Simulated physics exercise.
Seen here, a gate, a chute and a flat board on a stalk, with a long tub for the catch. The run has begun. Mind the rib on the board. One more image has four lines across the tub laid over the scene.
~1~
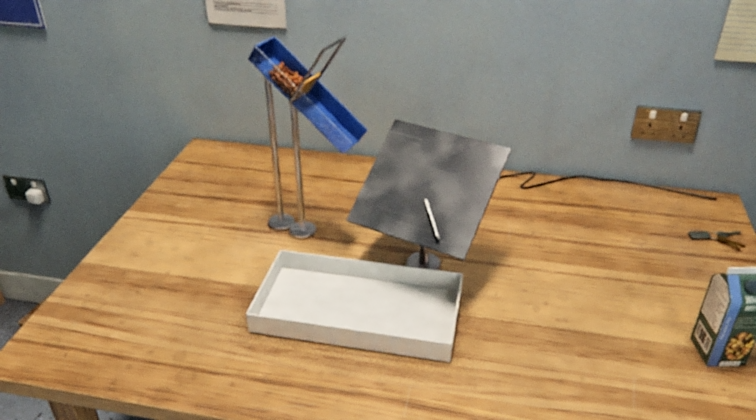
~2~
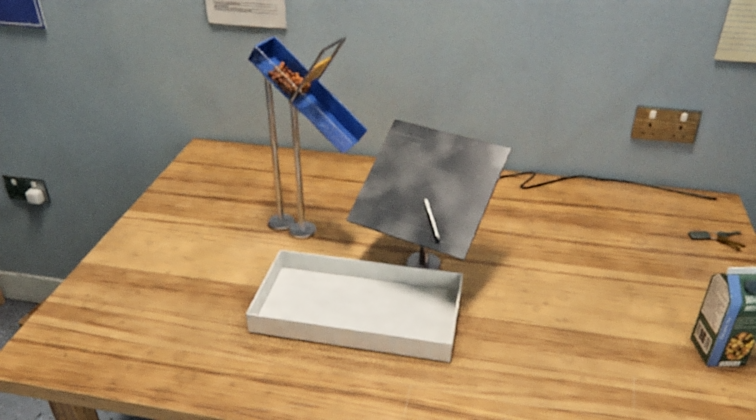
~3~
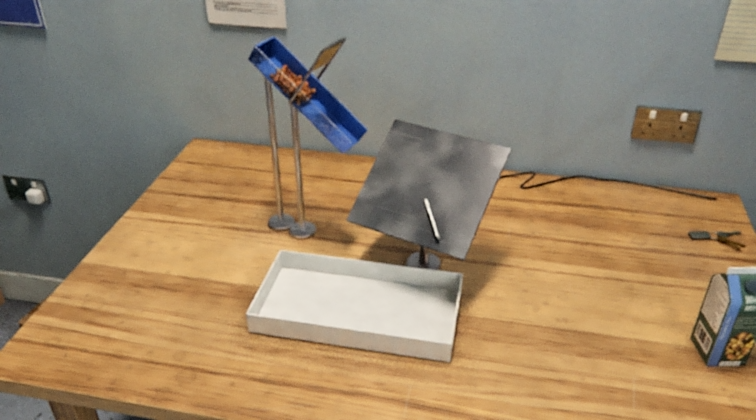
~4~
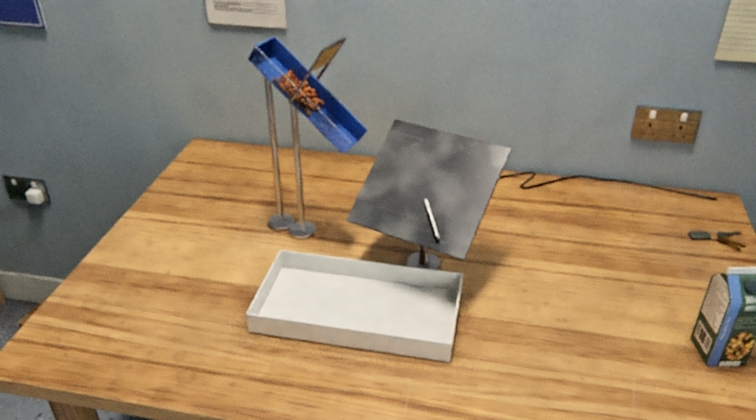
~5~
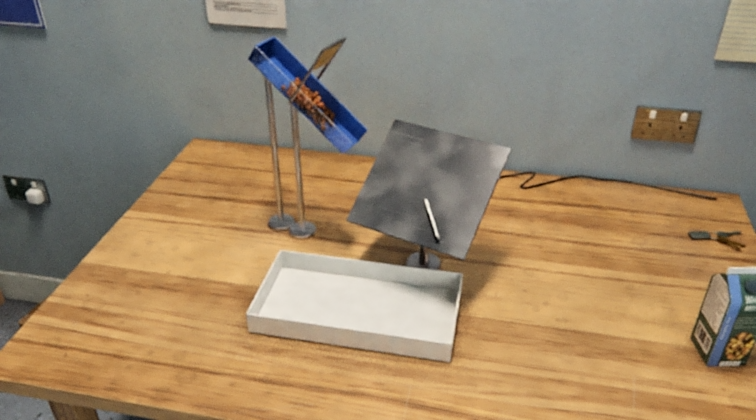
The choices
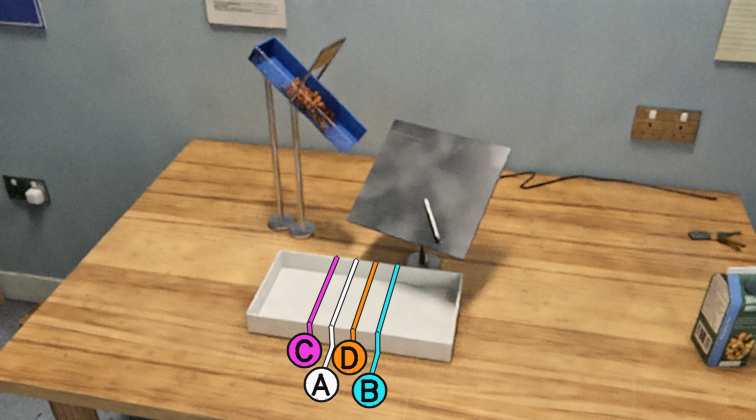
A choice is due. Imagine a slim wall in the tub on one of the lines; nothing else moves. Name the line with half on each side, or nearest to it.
It is B.
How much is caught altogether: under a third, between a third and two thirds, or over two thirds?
It is over two thirds.
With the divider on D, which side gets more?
Right.
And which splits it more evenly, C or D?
Line D.
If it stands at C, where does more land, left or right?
The right side.
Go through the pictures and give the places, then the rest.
Load behind the gate (289, 84), cereal balls; lip of the chute (351, 148), sloping gently, in the first frame.
Middle of the board (427, 185), tilted fairly steeply; middle of its low edge (402, 239); of its high edge (451, 133), in the second frame.
Front corners of the tub (247, 314) and (451, 343), empty; front of the load (309, 97), in the third frame.
Middle of the load (303, 94); its front (318, 109), roughly a third of the way to the lip; rib from (426, 199) to (437, 236), in the fourth frame.
Middle of the load (314, 104); its front (332, 124), roughly half of the way to the lip, in the fifth frame.
On the marked copy, line A crosses the front rim at (331, 326); line B crosses the front rim at (377, 333); line C crosses the front rim at (309, 323); line D crosses the front rim at (353, 329).
With A, of what is caught, about a tenth on the left of the divider, the larger part on the right.
With B, of what is caught, roughly a third on the left of the divider, roughly two thirds on the right.
With C, of what is caught, not one piece on the left of the divider, every piece on the right.
With D, of what is caught, roughly a quarter on the left of the divider, the larger part on the right.
